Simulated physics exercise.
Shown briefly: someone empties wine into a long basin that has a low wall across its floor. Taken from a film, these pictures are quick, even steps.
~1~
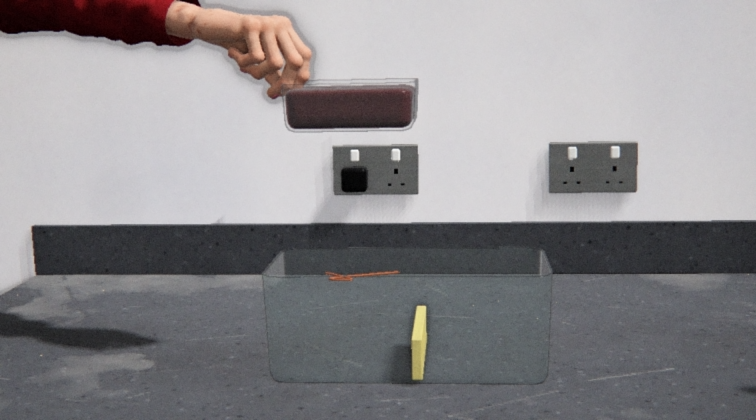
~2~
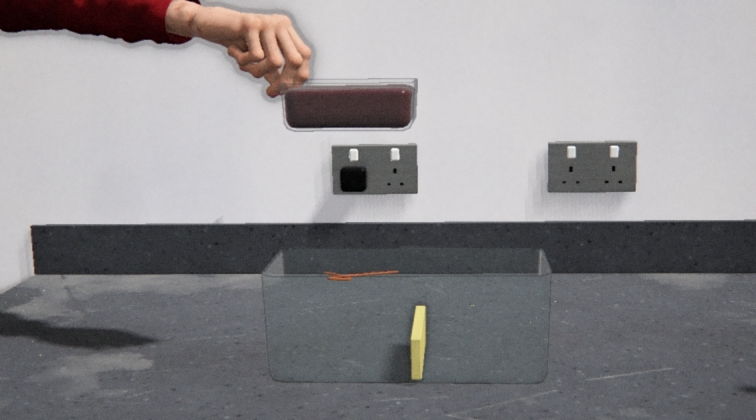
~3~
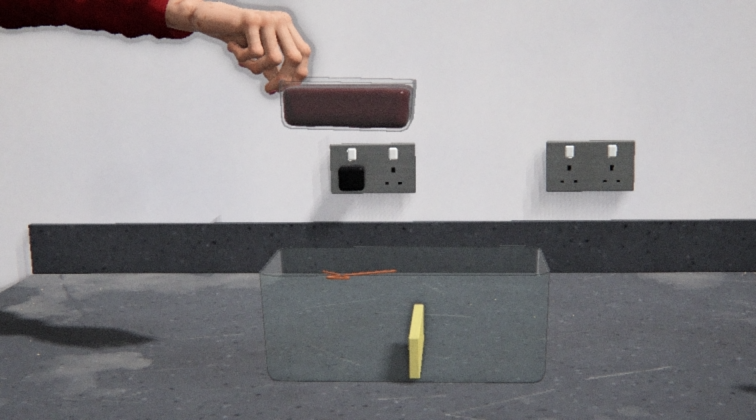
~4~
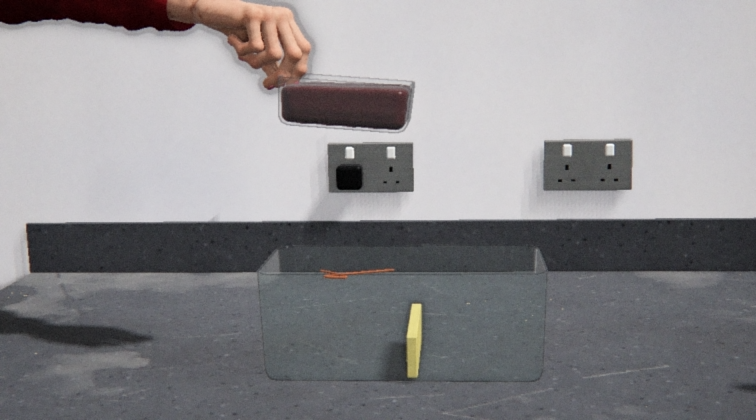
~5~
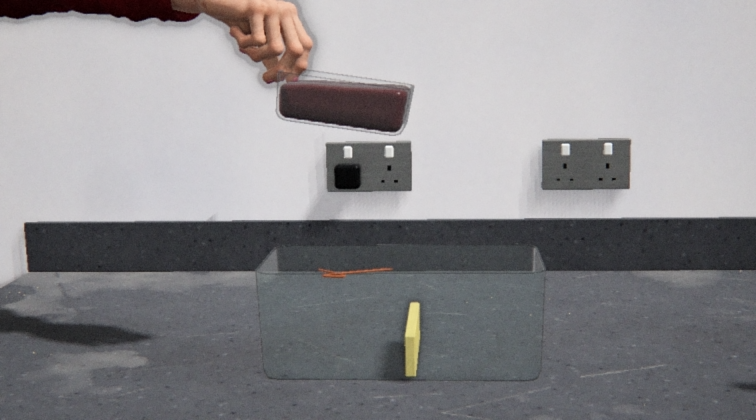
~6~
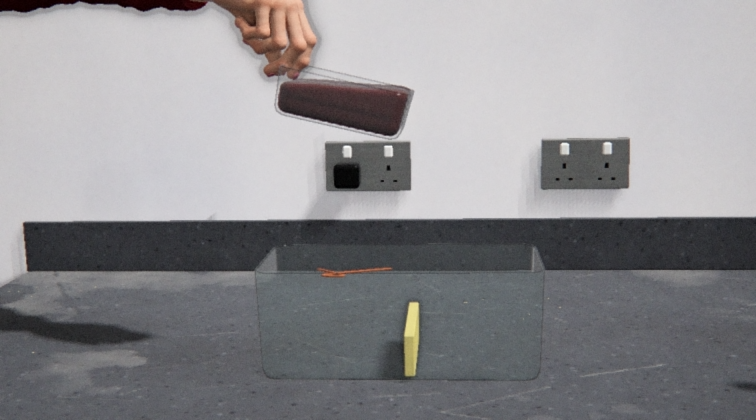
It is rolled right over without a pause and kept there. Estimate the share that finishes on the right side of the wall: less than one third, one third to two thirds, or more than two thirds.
I'd put the amount right of the wall over the two-thirds mark.
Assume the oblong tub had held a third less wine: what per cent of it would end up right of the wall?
I'd put it at some 75 %.
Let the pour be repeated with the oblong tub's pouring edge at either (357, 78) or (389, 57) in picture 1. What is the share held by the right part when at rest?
In order: Close to 60 and 70 percent.
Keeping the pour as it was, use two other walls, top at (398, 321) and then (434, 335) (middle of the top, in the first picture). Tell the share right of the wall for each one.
Around 80 per cent for the first, around 65 per cent for the second.
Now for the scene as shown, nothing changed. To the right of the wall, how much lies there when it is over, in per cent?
Close to 75 in a hundred.
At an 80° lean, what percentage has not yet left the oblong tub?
Looks like roughly 15 percent is still held.
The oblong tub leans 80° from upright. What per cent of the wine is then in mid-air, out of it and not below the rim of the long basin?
Something like 60 per cent of it.
A moment on, the oblong tub is tipped on its side and 16 per cent is still to pour, 0 is left of the wall and 21 right of it.
Next, the oblong tub is tipped right over and 1 per cent is still to pour, 8 is left of the wall and 75 right of it.
Then the oblong tub is tipped right over and 0 per cent is still to pour, 15 is left of the wall and 75 right of it.
Later the oblong tub is tipped right over and 0 per cent is still to pour, 15 is left of the wall and 75 right of it.
In the end 15 per cent lies left of the wall, 75 right of it and 10 outside.
